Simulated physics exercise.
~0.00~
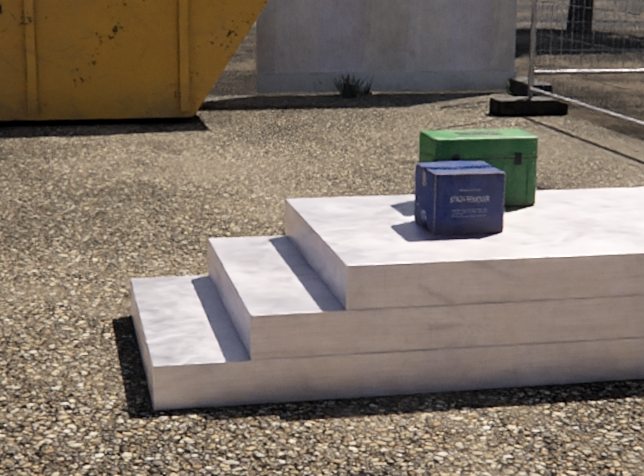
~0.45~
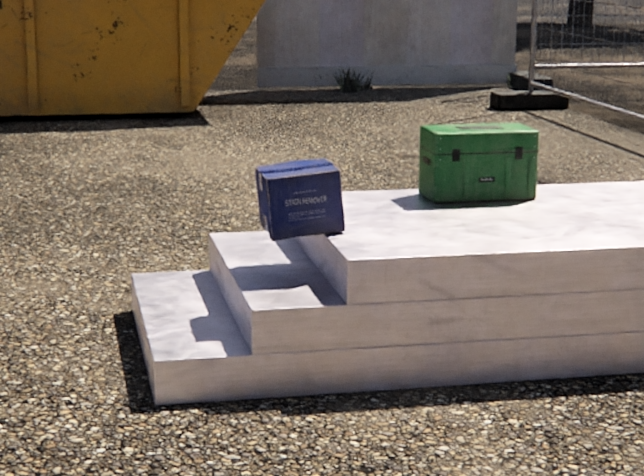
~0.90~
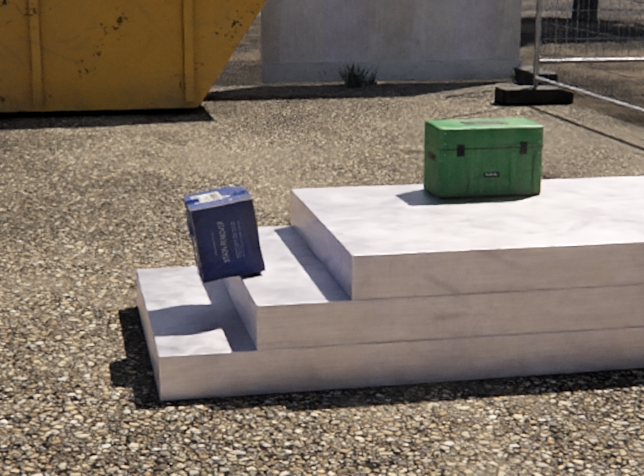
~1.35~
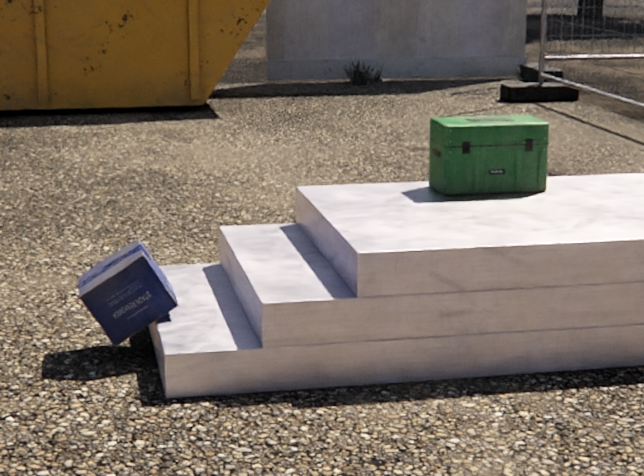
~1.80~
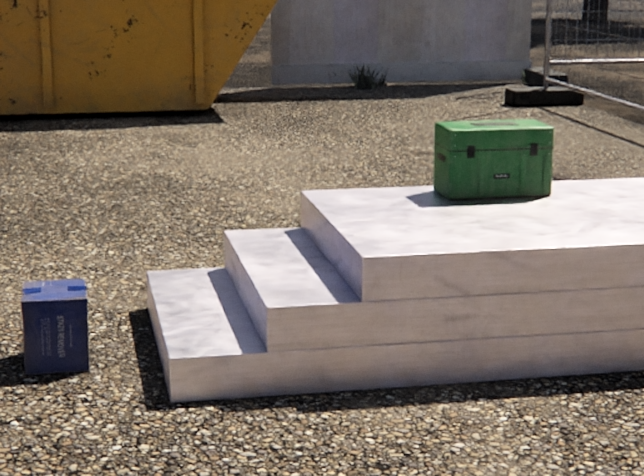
A blue parcel sits in front of a green toolbox on a pale stone landing with three steps down to the left, seen from slightly above on sunlit gravelly ground, with a yellow skip and a grey wall behind. The parcel slides left across the landing and reaches its edge. It tips over and tumbles down the steps, turning as it goes, then drops off the lowest one. It ends upright on its side on the gravel, left of the steps, while the toolbox stays in its place on the landing.
